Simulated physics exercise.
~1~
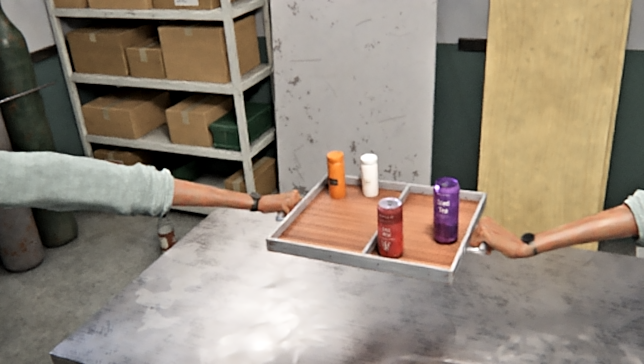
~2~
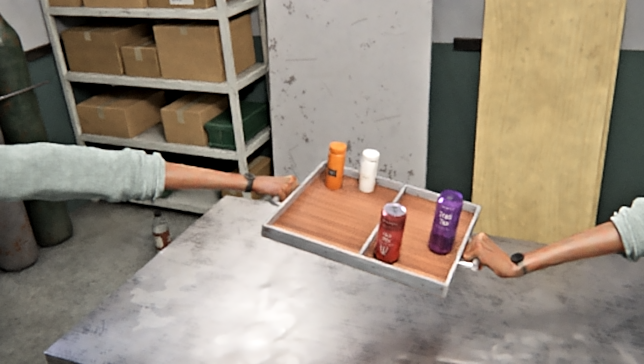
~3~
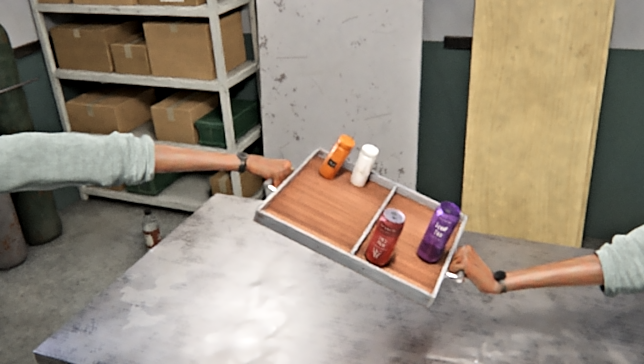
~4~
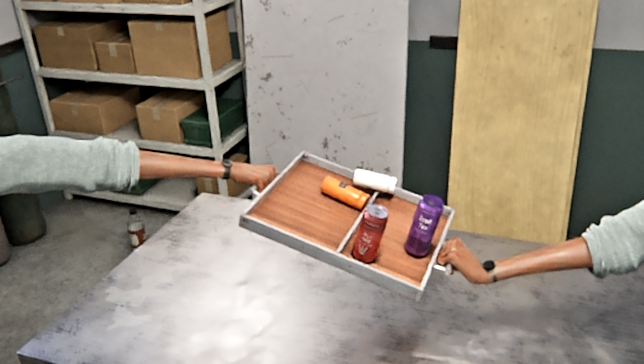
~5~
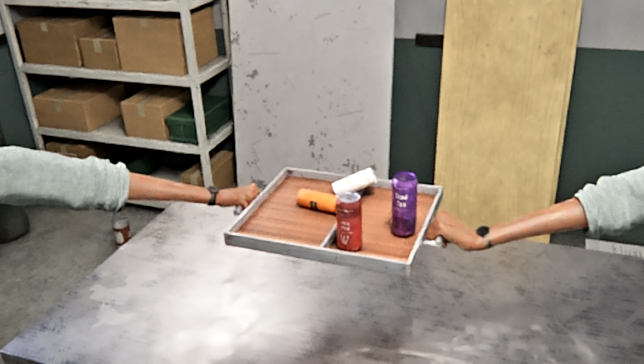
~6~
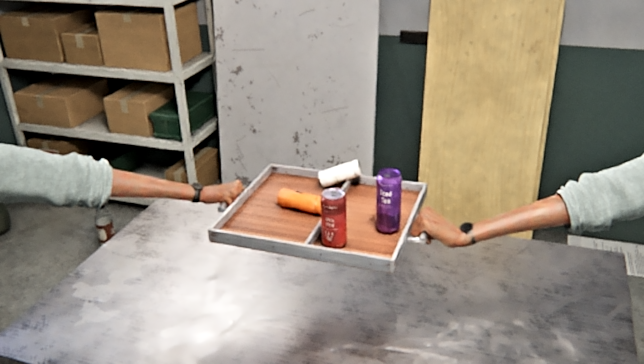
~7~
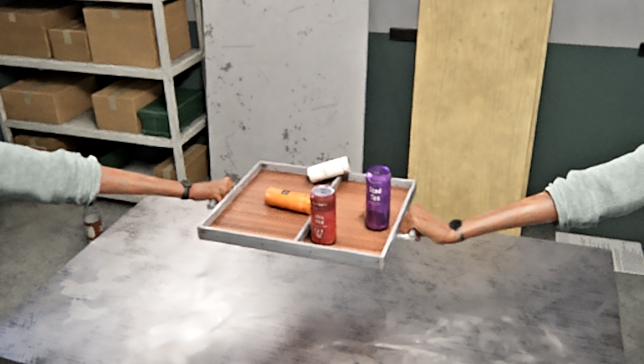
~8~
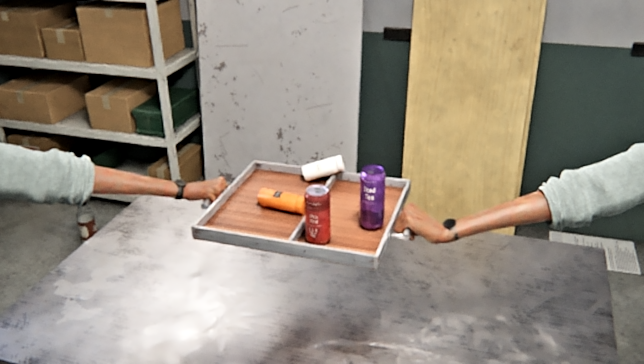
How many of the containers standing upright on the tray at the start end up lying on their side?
Two of them end up lying on their side, the orange shaker and the white shaker.
Two hands tilt a tray right and level it, leaving the orange and white shakers toppled.
